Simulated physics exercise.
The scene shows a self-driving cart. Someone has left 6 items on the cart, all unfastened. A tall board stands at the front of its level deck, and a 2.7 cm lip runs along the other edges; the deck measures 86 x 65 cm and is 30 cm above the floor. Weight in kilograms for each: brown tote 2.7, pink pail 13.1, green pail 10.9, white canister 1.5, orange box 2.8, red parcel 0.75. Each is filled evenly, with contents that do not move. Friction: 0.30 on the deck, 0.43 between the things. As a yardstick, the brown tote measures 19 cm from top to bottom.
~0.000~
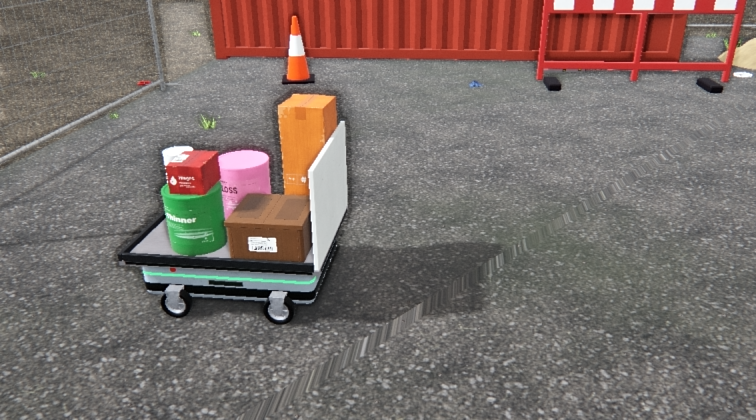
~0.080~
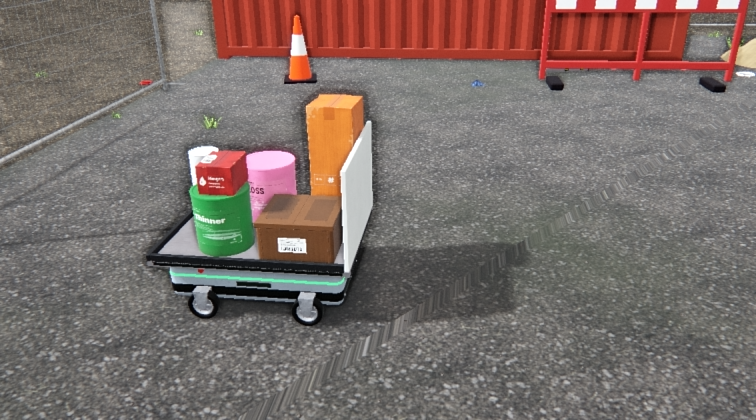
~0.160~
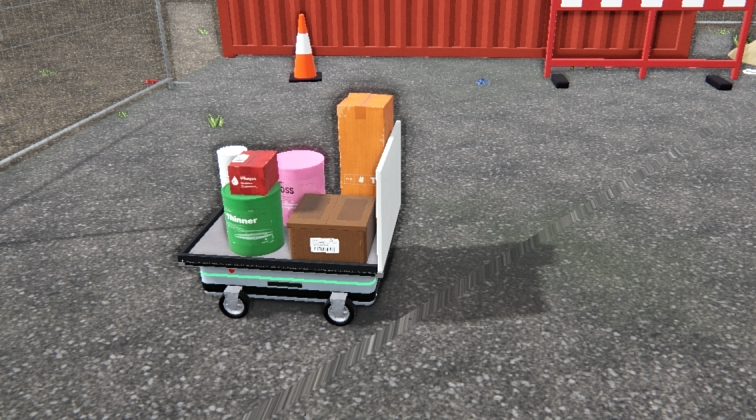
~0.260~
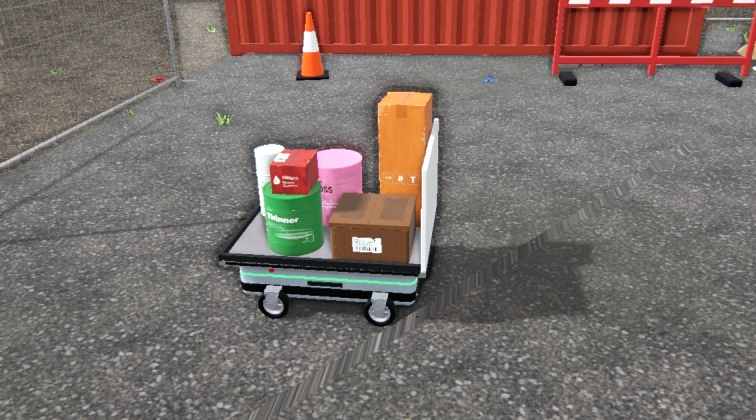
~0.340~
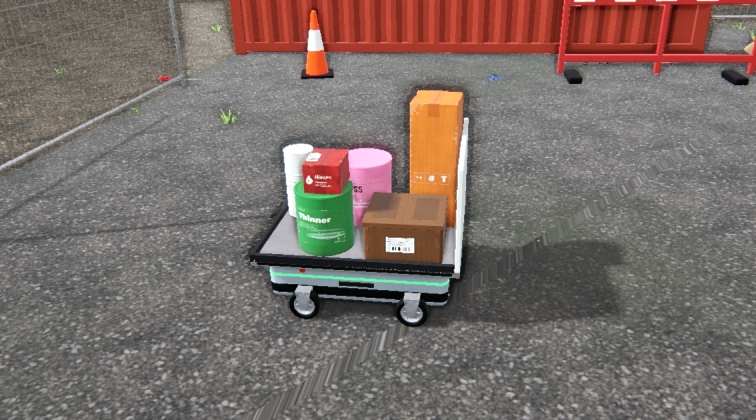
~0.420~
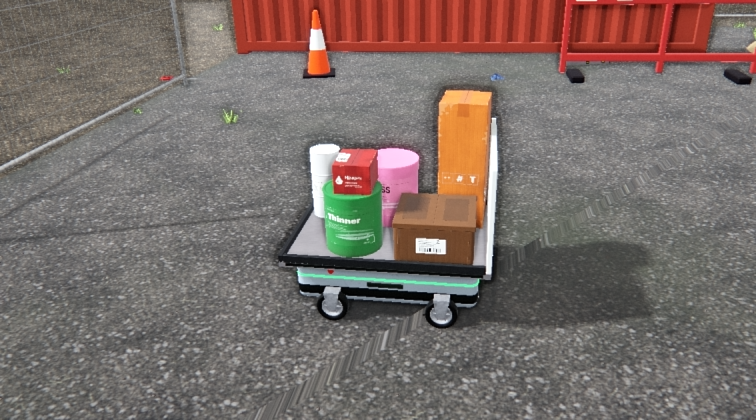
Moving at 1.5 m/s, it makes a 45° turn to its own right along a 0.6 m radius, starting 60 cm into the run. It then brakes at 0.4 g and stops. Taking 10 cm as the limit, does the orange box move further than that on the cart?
Looks like it breaks loose.
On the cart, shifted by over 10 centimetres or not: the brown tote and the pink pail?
The brown tote stays put; the pink pail gets shifted.
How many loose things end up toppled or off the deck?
2.
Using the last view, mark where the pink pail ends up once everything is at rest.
Rest position, about (670, 292) px.
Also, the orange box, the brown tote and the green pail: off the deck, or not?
Final state - the orange box ends out of bounds; the brown tote stays within bounds; the green pail stays within bounds.
After 0.72 s, cart has run 108 cm, turned 32°; orange box now off the deck; brown tote slid 9 cm; pink pail leaning 3°.
After 1.02 s, cart has run 151 cm, turned 45°; white canister leaning 12°; brown tote slid 4 cm; pink pail slid 4 cm.
After 1.42 s, cart has run 166 cm, turned 45°, stopped; white canister on its side; pink pail slid 19 cm; red parcel slid 9 cm.
At rest (2.1 s), off the deck, orange box; tipped over on the cart, white canister; not toppled but over 10 cm from the start, pink pail; the other 3 in place, give or take 10 cm.
